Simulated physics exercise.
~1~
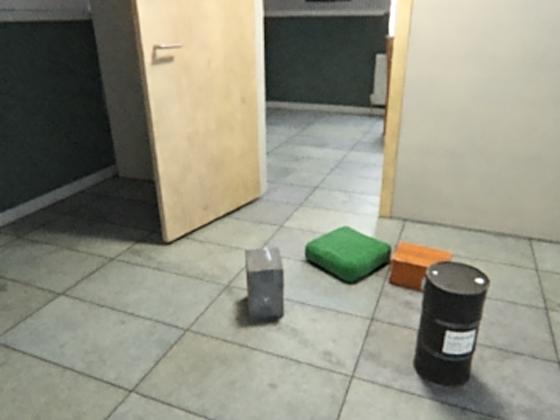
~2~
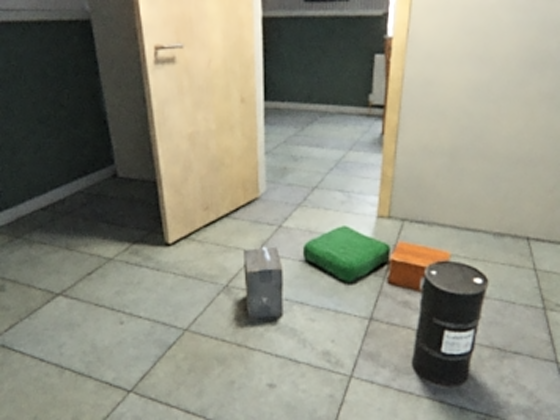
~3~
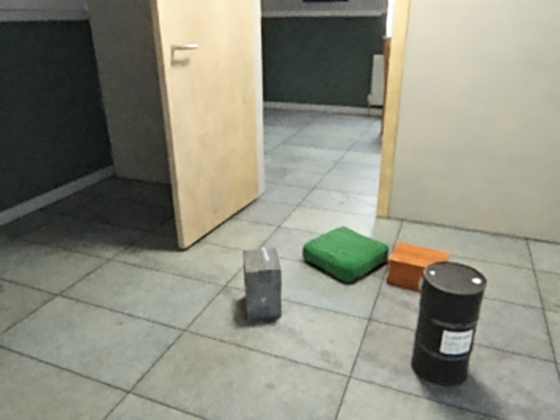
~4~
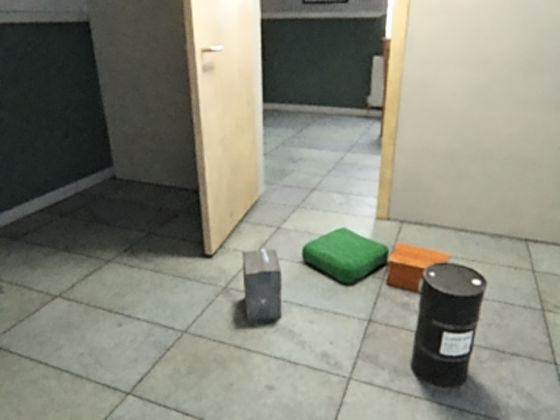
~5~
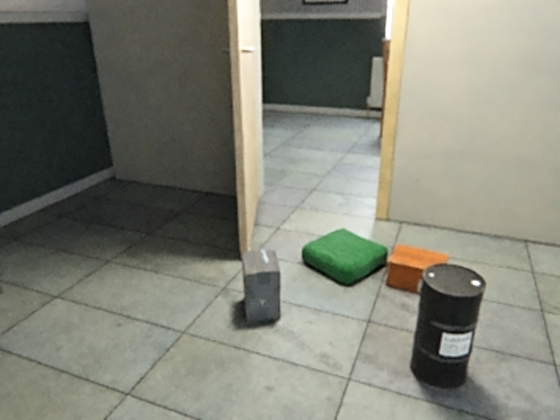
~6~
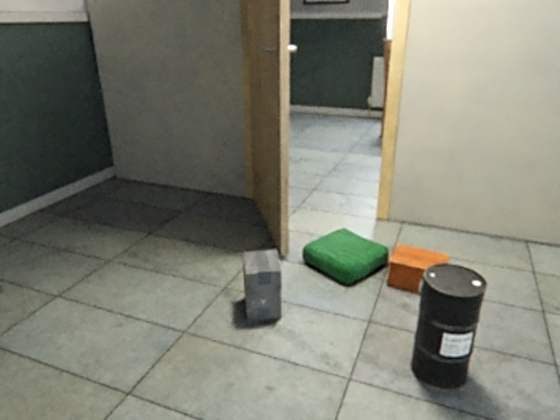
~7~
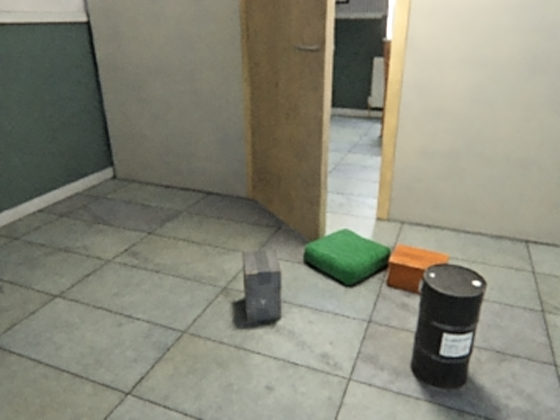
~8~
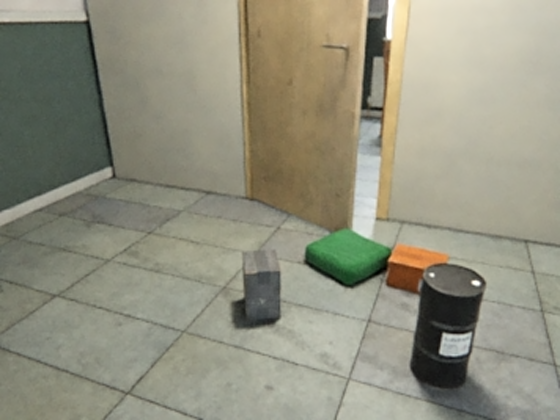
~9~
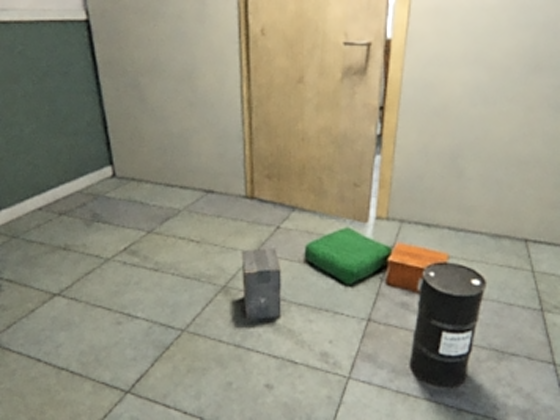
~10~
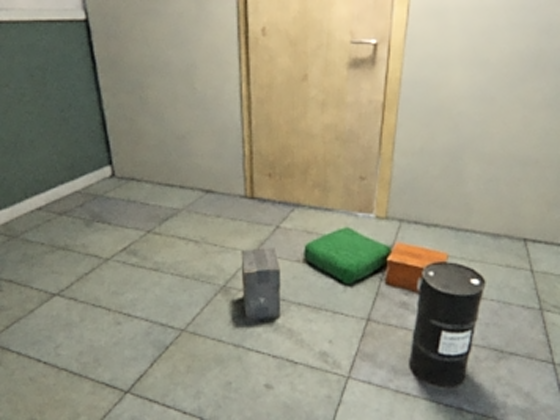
Wooden door swinging steadily shut into its frame, passing behind a grey parcel, green cushion, orange box and black canister that stay put.
